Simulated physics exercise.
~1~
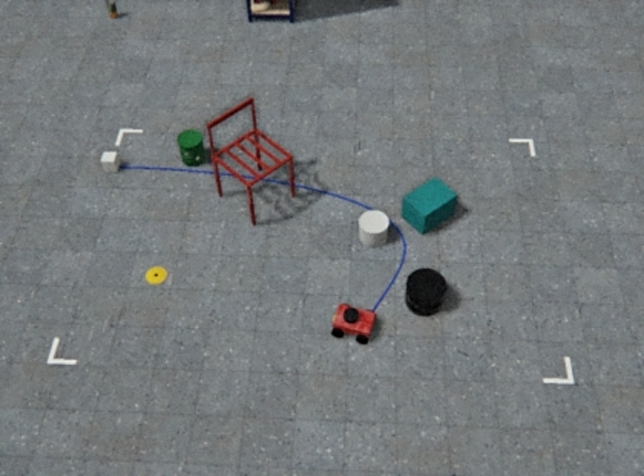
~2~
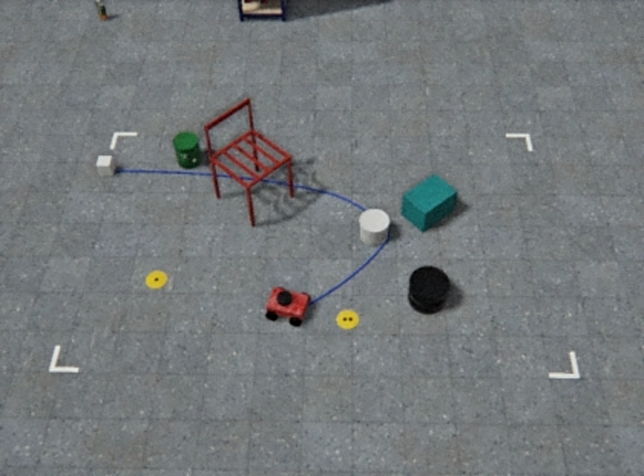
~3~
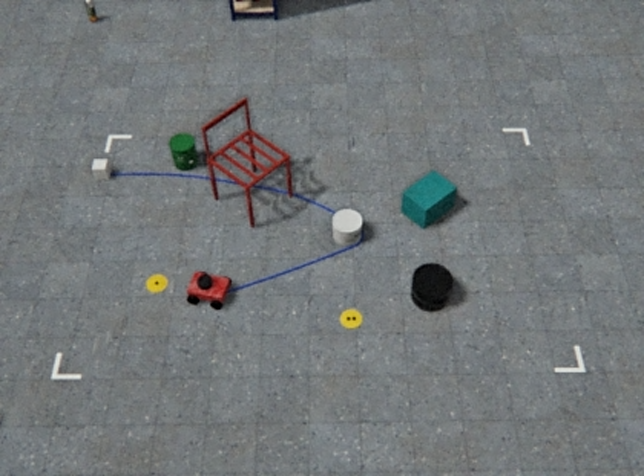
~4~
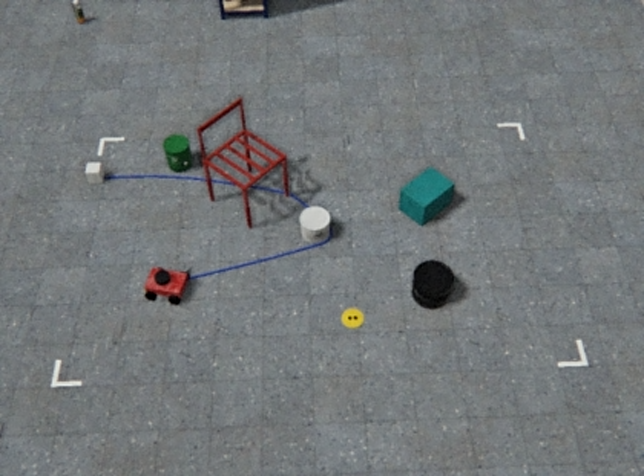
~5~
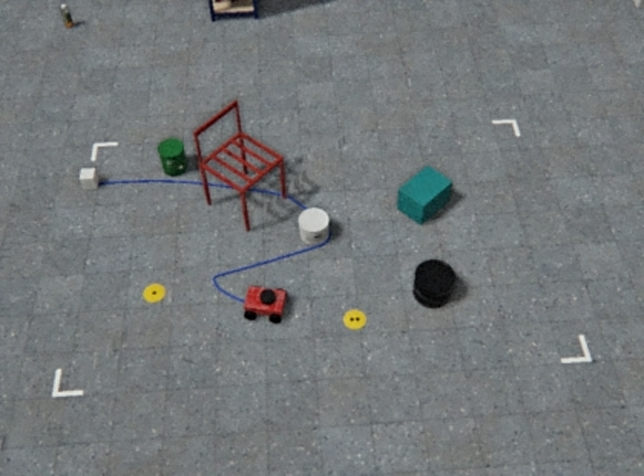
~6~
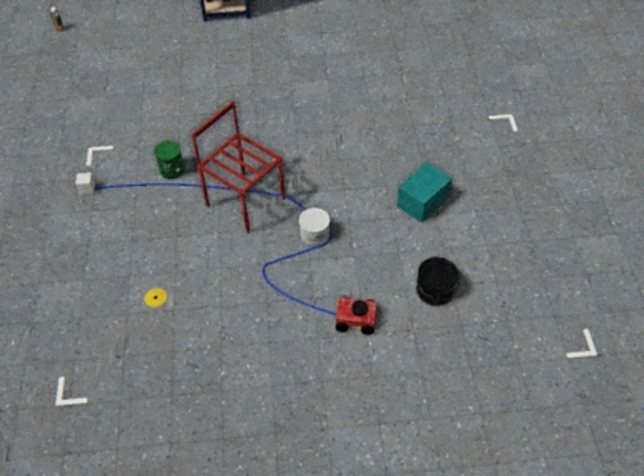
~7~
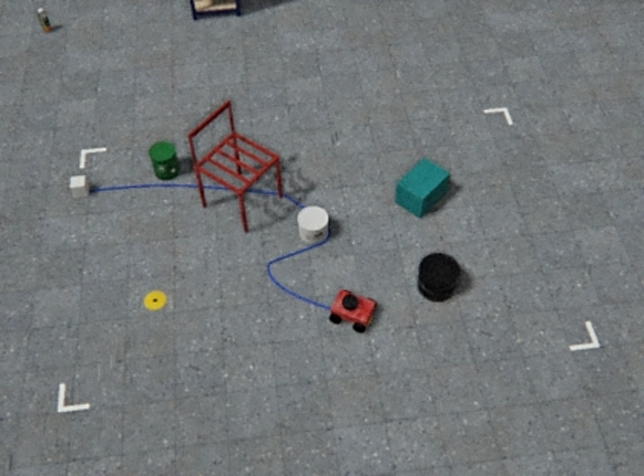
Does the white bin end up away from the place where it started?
Yes, the white bin ends up a short way to the left of where it started, dragged there by the blue lead, and it stays upright.
On a grey paved floor, a small red cart trails a blue lead that runs past a red chair and around a white bin to a small white block at the left. The cart rolls left, and the lead tightens against the bin. As the cart continues to the far yellow mark, the lead drags the bin a short way left. The cart then heads back right, leaving the lead in a loose bend, and covers the other yellow mark. It ends there, slightly turned, with the bin upright in its new spot and the chair, crate, bucket and black bin unmoved.
